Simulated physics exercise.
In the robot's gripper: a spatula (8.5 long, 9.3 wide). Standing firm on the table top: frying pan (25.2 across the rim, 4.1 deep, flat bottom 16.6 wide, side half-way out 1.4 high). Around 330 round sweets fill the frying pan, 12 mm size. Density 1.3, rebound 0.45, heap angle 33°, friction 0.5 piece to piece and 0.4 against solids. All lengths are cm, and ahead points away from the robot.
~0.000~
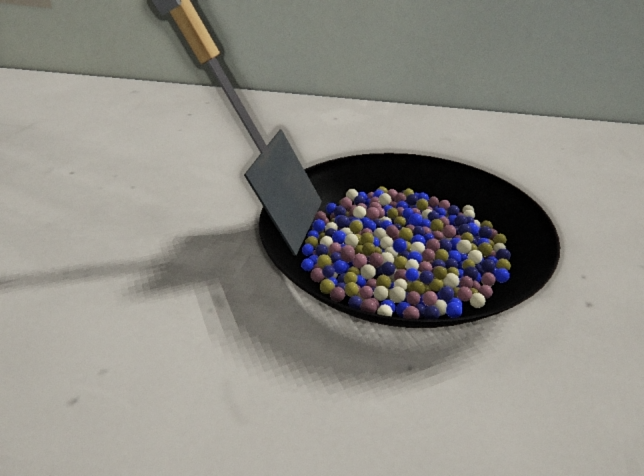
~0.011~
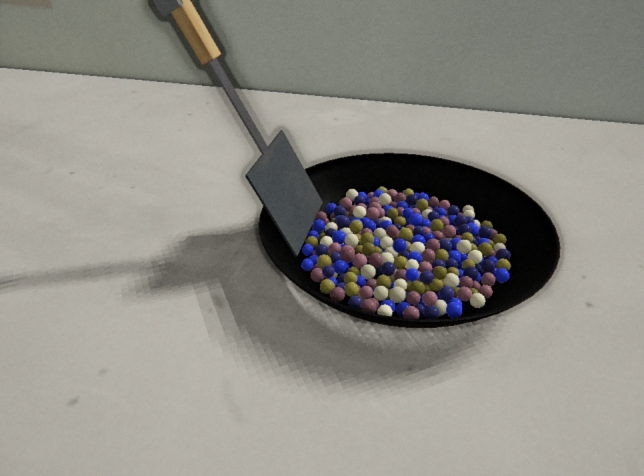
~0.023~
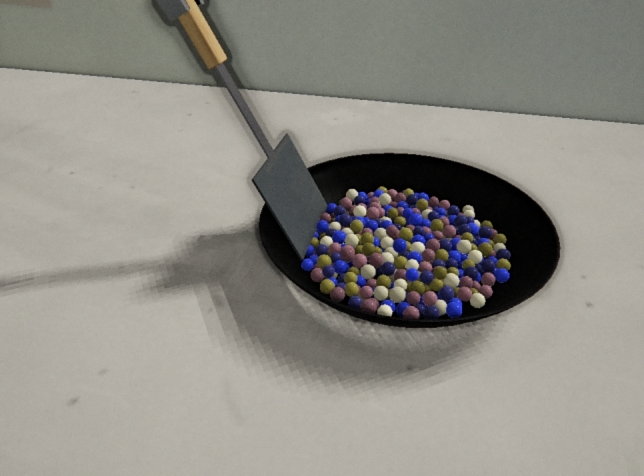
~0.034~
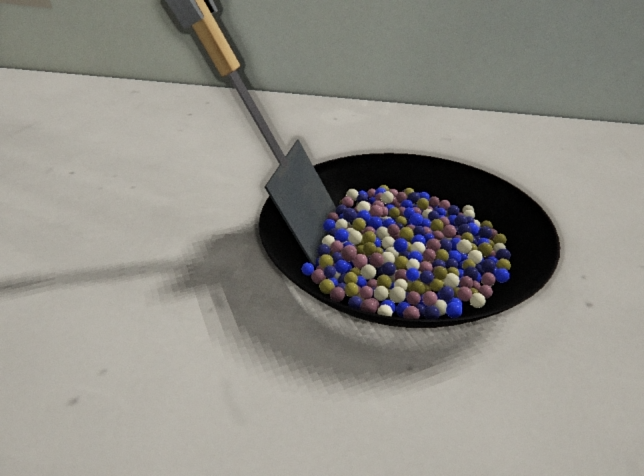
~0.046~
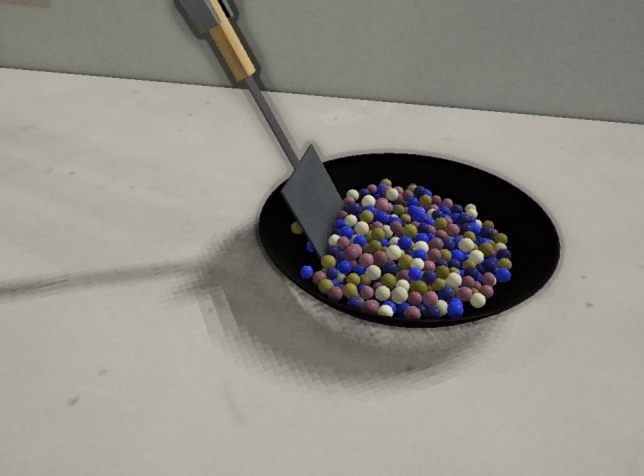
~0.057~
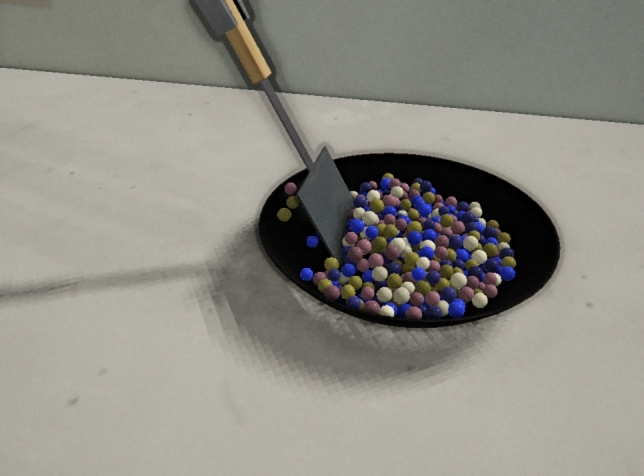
A spatula pushing rightward through small blue, white, pink and olive balls in a black pan, leaving a few behind it.
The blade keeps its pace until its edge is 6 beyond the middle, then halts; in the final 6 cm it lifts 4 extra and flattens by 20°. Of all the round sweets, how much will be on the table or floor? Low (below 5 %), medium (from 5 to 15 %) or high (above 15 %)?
On the table or floor the share is high, above 15 %.
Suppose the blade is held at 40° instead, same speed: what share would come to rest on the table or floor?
It would be near 20 per cent.
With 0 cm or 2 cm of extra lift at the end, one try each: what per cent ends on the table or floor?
Some 10 and 20 per cent.
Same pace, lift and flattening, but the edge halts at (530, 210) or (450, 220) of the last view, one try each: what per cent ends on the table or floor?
About 50 and 15 per cent.
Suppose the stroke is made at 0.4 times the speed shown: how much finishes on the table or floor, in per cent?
About 0 per cent.
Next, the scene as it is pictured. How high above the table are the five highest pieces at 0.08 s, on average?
About 7 cm.
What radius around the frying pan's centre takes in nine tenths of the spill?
About 70 cm.
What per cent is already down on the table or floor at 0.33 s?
About 20 per cent.
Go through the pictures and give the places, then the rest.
In the first picture, the spatula top edge at (264, 150), sloping 62°; upper third of the load around (400, 239), from x 305 to 505, top at y 195; 332 in the frying pan.
In the second picture, the spatula top edge at (265, 151), sloping 62°; upper third of the load around (400, 239), from x 305 to 505, top at y 195.
In the third picture, the spatula top edge at (271, 155), sloping 62°; upper third of the load around (400, 239), from x 305 to 505, top at y 195.
In the fourth picture, the spatula top edge at (283, 161), sloping 62°; upper third of the load around (394, 234), from x 310 to 505, top at y 190.
In the fifth picture, the spatula top edge at (297, 166), sloping 62°; upper third of the load around (390, 229), from x 300 to 505, top at y 185.
In the sixth picture, the spatula top edge at (312, 168), sloping 62°; upper third of the load around (394, 225), from x 285 to 510, top at y 180; 332 in the frying pan.
After 0.08 s, sloping 62°, highest piece 8 above the table; 329 in the frying pan, 3 on the blade or in flight.
After 0.11 s, sloping 55°, highest piece 10 above the table; 329 in the frying pan, 3 on the blade or in flight.
After 0.33 s, sloping 42°, highest piece 7 above the table; 259 in the frying pan, 68 on the table or floor, 5 on the blade or in flight.
After 1.38 s, sloping 42°, highest piece 4 above the table; 259 in the frying pan, 73 on the table or floor.
In the end, 259 in the frying pan, 73 on the table or floor. That is 22 % on the table or floor.
